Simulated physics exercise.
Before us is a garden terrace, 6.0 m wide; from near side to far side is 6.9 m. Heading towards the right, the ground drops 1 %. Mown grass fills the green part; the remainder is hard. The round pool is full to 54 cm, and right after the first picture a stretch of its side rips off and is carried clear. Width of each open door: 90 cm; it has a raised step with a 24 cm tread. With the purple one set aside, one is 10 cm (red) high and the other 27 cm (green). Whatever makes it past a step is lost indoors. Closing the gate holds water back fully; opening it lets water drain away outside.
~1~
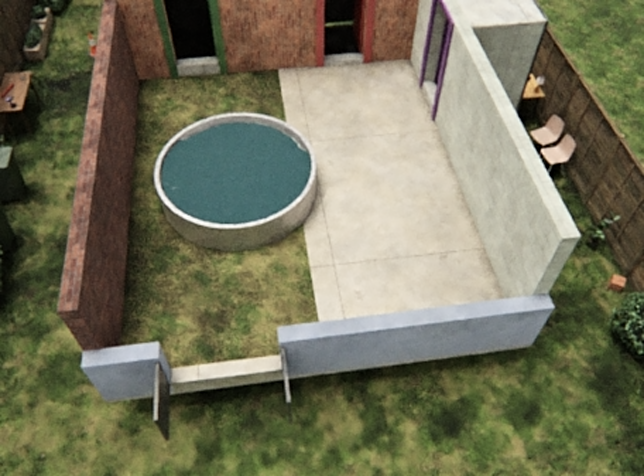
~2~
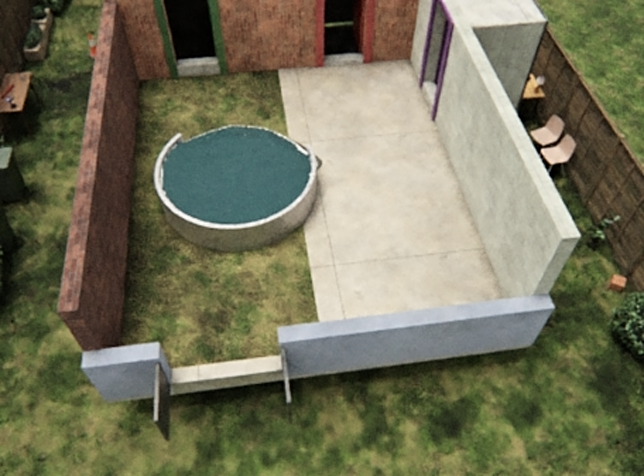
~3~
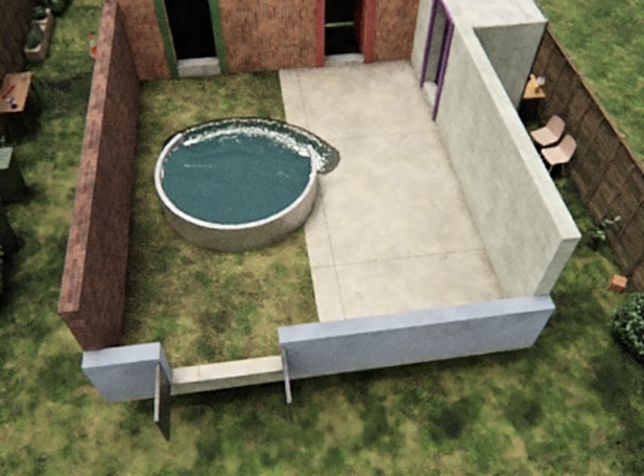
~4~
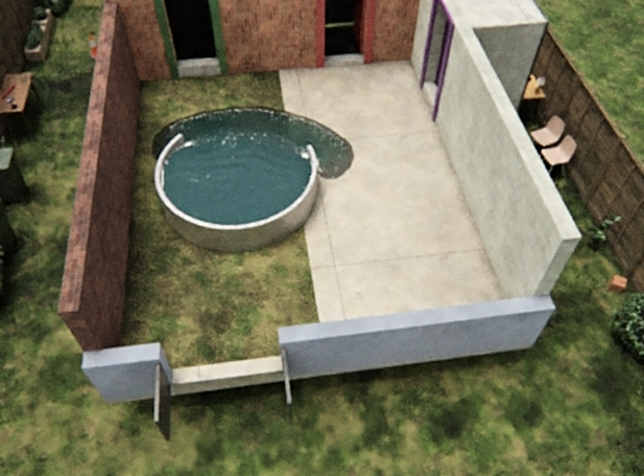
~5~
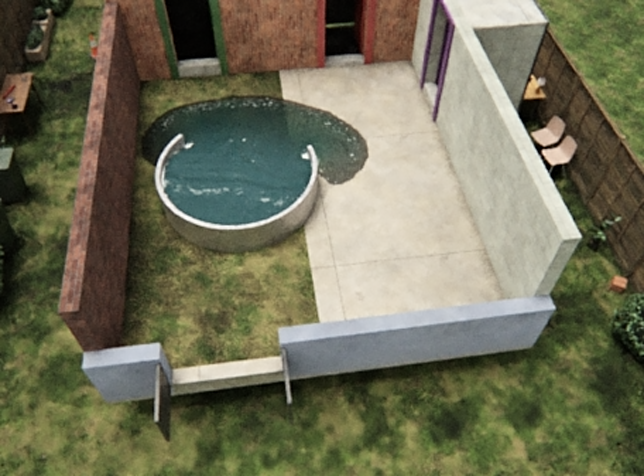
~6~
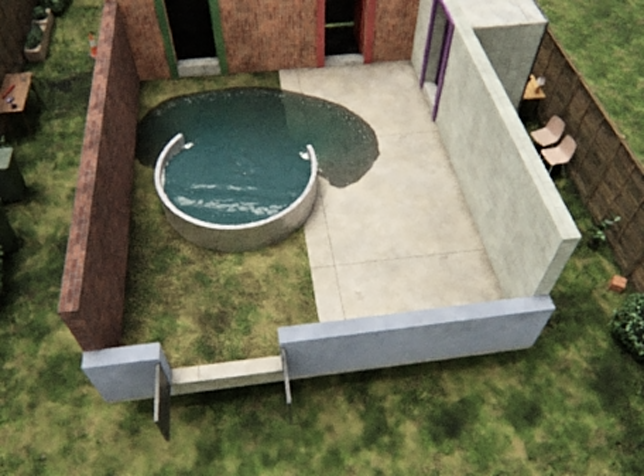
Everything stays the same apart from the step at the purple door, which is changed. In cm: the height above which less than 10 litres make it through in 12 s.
19 cm.
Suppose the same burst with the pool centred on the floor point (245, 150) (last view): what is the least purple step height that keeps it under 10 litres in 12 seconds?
About 23 cm.
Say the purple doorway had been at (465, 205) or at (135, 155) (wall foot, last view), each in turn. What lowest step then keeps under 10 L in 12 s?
Around 6.0 and 8.5 cm respectively.
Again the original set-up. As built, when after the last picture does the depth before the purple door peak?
It peaks at about 2.6 s.
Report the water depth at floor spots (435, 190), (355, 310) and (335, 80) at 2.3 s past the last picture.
Roughly 1, 0 and 18 cm, in turn.
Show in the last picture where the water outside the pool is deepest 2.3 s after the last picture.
Near (402, 62).
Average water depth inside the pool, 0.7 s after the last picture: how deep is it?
About 31 centimetres on average.
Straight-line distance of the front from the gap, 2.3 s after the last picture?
Reach: Approx. 4.4 m.
Then, 0.7 s after the last picture water covers 40 % of the floor, deepest (22 cm) near (208, 76); it has not reached the purple door.
Then, 2.3 s after the last picture water covers 45 % of the floor, deepest (38 cm) near (402, 62); 19 cm at the purple door, 0 litres in over its 18 cm step.
Then, 11.3 s after the last picture water covers 100 % of the floor, deepest (12 cm) near (513, 326); 9 cm at the purple door, 14 litres in over its 18 cm step.
At the purple door as built, the water peaked near 22 cm, 2.5 s after the last picture.
With a step of 16 cm, 27 litres would have come in within the 12 s; with 21.5 cm, 3 litres. So under 10 litres takes about 19 cm.
